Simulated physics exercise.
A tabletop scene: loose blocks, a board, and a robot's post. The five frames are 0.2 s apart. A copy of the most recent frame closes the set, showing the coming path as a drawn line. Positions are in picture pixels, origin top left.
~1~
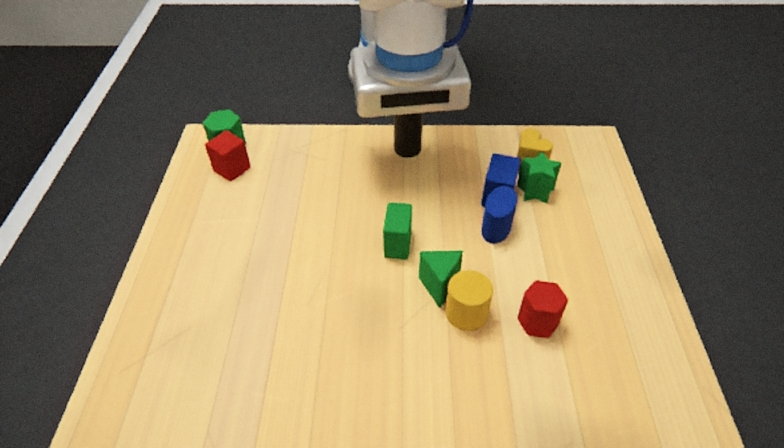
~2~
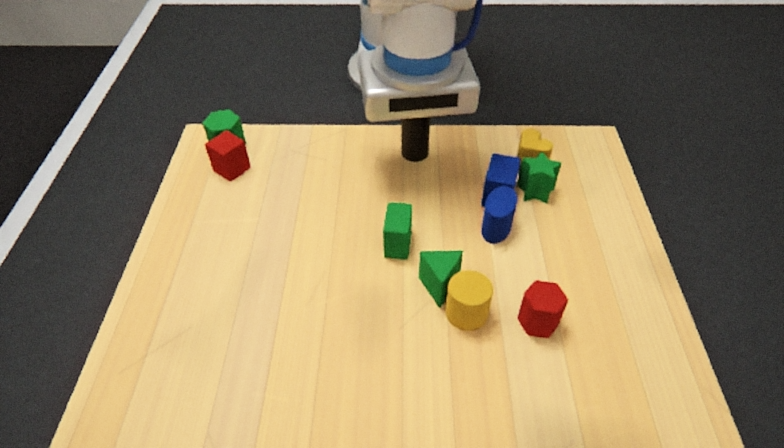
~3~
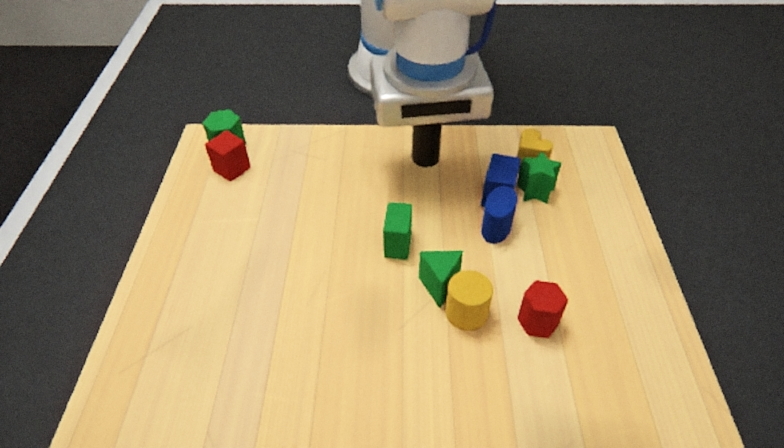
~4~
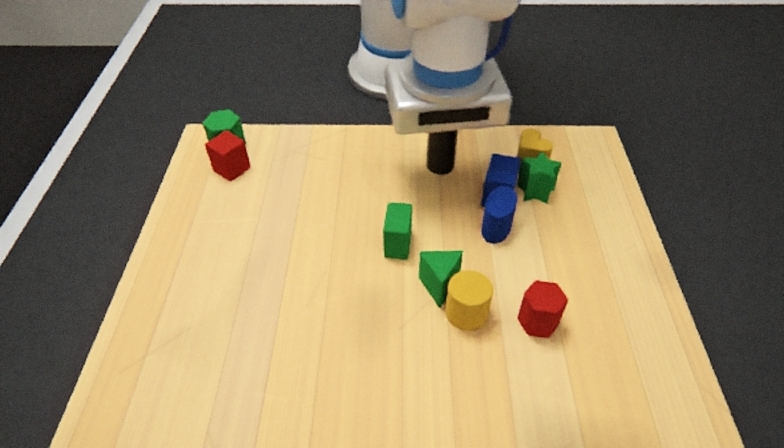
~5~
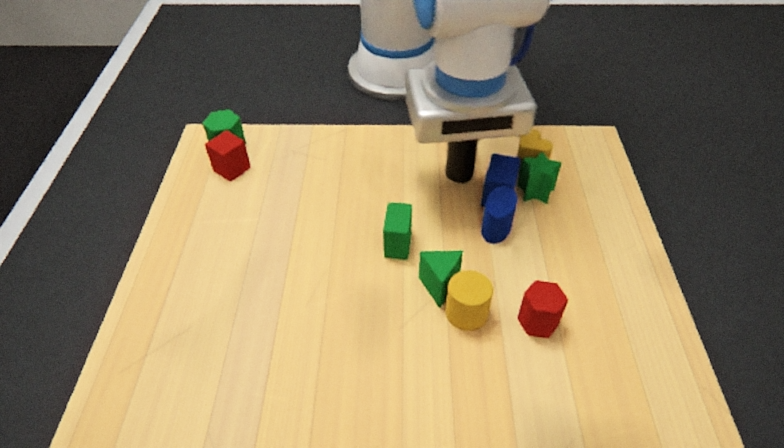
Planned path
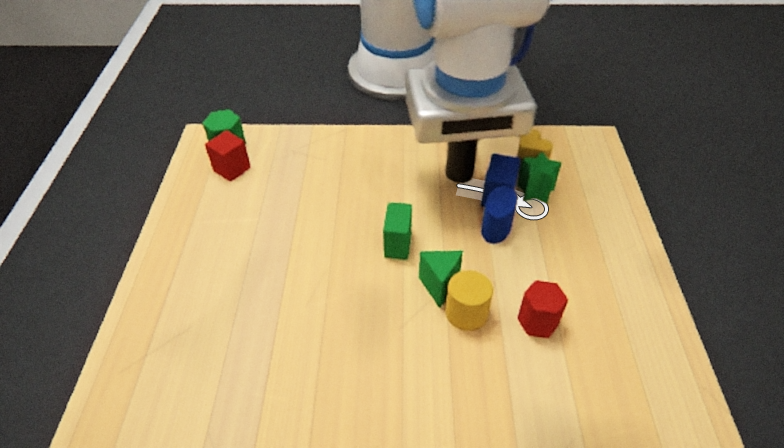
Robot arm with a black post sliding slowly right across a wooden board, nearing blue blocks while the scattered coloured blocks stay still.
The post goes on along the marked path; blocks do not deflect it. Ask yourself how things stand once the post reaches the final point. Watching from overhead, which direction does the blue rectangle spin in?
Rotates counter-clockwise.
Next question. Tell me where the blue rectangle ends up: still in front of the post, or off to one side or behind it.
It keeps leading.
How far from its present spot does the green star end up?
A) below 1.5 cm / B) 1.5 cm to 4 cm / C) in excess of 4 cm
Answer: C.
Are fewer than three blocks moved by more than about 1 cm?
I expect so.
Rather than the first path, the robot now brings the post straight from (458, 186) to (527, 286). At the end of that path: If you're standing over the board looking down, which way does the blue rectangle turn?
If we look at it from overhead, the blue rectangle pivots counter-clockwise.
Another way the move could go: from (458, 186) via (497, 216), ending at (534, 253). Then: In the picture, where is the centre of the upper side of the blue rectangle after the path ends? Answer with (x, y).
It will end up at (522, 174).
Path on the board, from (458, 186) through (483, 191) and (508, 198) to (532, 207).
What follows on the original path. Halfway along, post (498, 182); blue rectangle (530, 173); green star (560, 164).
At the end, post (535, 195); blue oval in place; blue rectangle (571, 183), turned 25° anticlockwise; green star (585, 163), turned 30° anticlockwise.
